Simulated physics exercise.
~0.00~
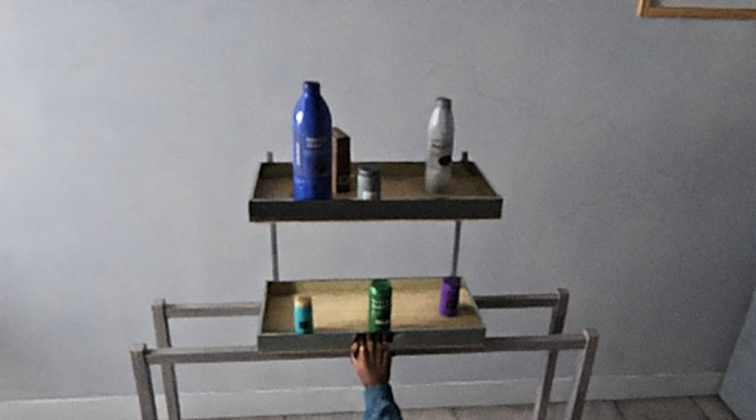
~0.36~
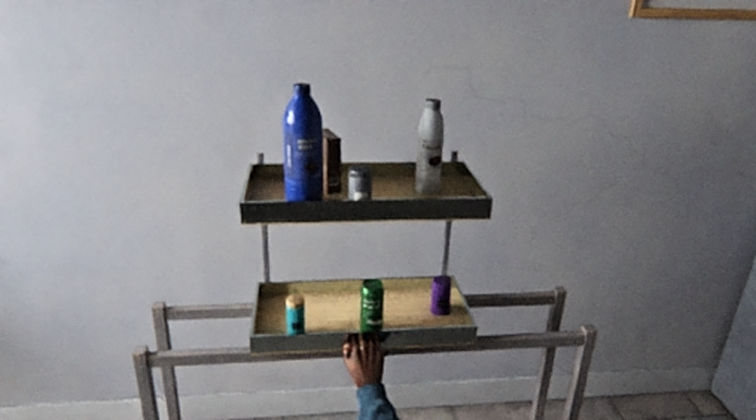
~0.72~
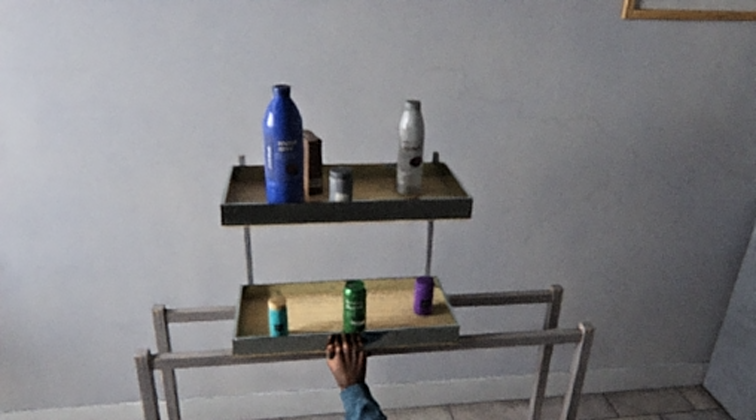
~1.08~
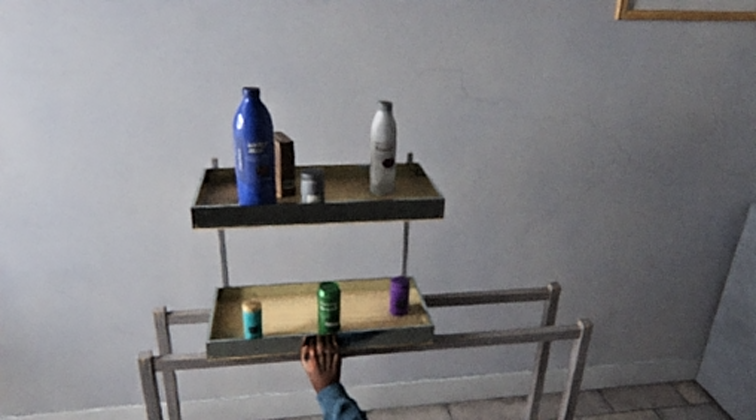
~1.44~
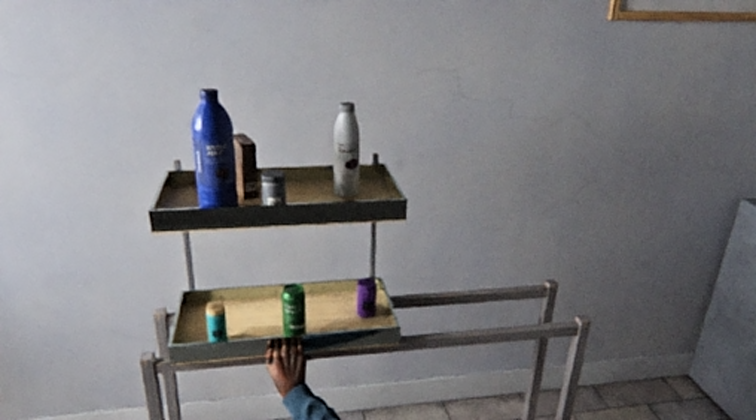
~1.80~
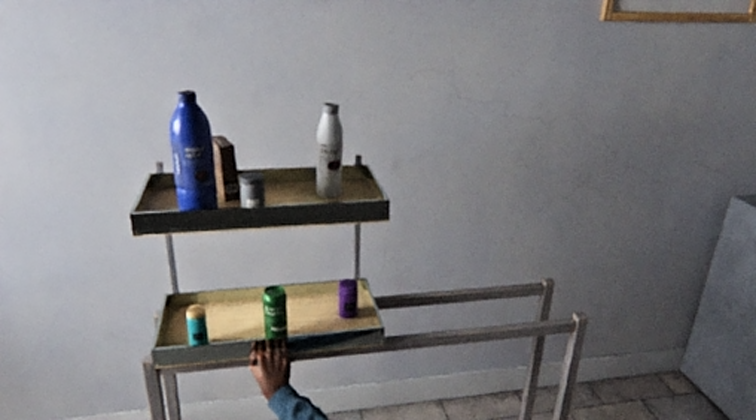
A two-level rack tray slides left along rails beside a hand, its containers staying upright.
